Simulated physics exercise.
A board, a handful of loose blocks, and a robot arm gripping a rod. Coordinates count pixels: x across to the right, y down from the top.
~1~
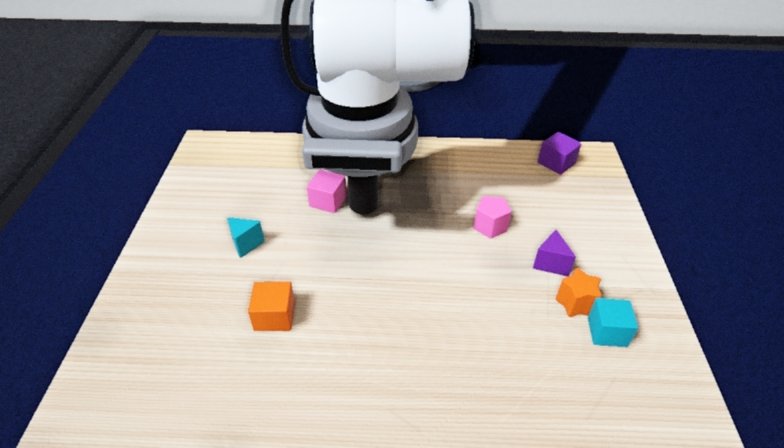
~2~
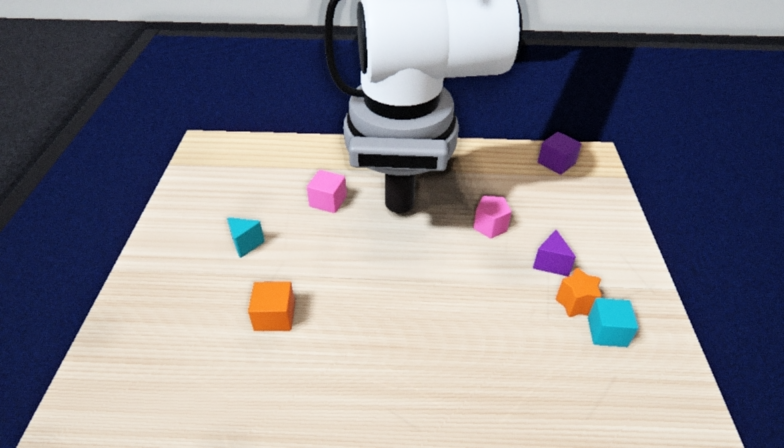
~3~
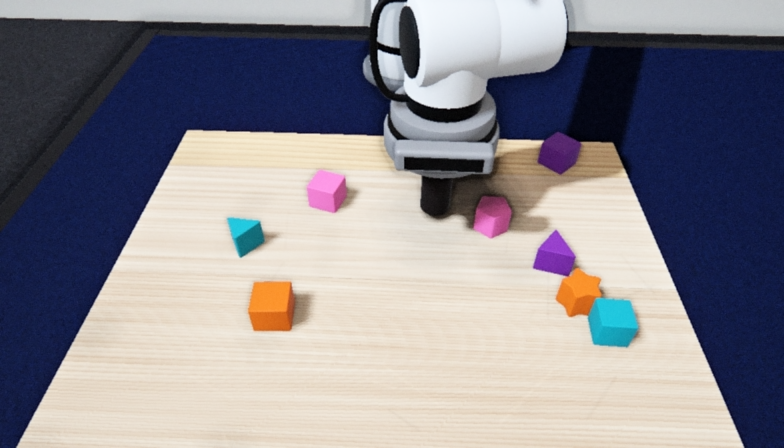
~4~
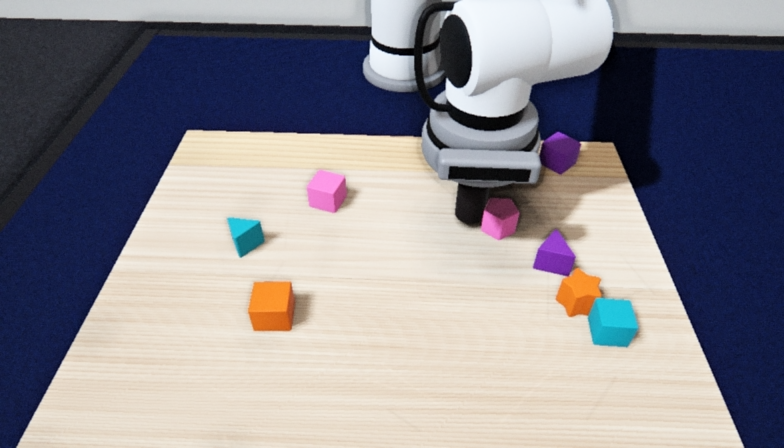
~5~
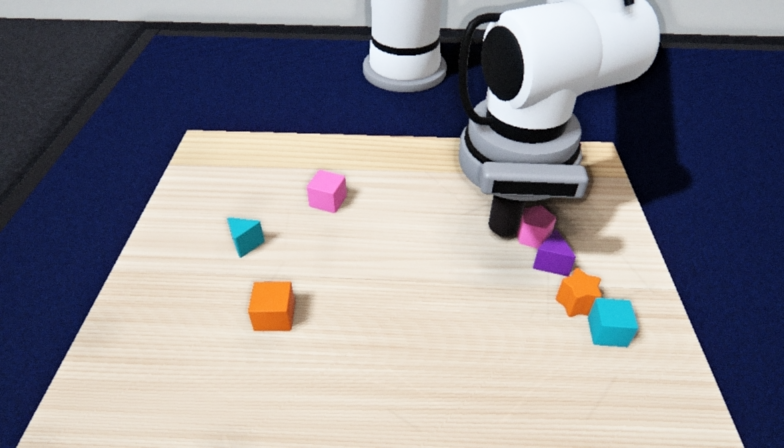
A robot arm moves its rod right and pushes the pink pentagonal block beside the purple triangle.
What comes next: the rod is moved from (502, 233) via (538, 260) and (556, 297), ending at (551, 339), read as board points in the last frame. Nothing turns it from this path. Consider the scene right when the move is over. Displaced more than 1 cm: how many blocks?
Total: Three-plus.
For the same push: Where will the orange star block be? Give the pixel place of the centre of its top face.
The centre of its top face lies at (598, 300).
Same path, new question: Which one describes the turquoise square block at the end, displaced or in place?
At the end of the path, the turquoise square block has moved off its old spot.
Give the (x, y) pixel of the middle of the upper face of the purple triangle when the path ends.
I'd guess (590, 258).
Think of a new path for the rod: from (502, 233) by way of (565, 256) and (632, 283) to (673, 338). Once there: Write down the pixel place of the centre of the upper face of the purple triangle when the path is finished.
I expect it at (579, 260).
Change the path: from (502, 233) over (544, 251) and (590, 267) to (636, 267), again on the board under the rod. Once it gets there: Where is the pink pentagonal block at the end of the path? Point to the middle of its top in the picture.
Around pixel (595, 223).
The first path, step by step. One third of the way, rod at (540, 253); pink pentagonal block at (561, 222), turned 35° anticlockwise; purple triangle at (572, 250).
Two thirds of the way, rod at (559, 291); pink pentagonal block at (561, 222), turned 35° anticlockwise; purple triangle at (590, 258), turned 30° anticlockwise; orange star block at (595, 294), turned 15° anticlockwise; turquoise square block at (625, 320).
At the end, rod at (553, 332); pink pentagonal block at (561, 222), turned 35° anticlockwise; purple triangle at (590, 258), turned 30° anticlockwise; orange star block at (598, 300), turned 45° anticlockwise; turquoise square block at (632, 325).
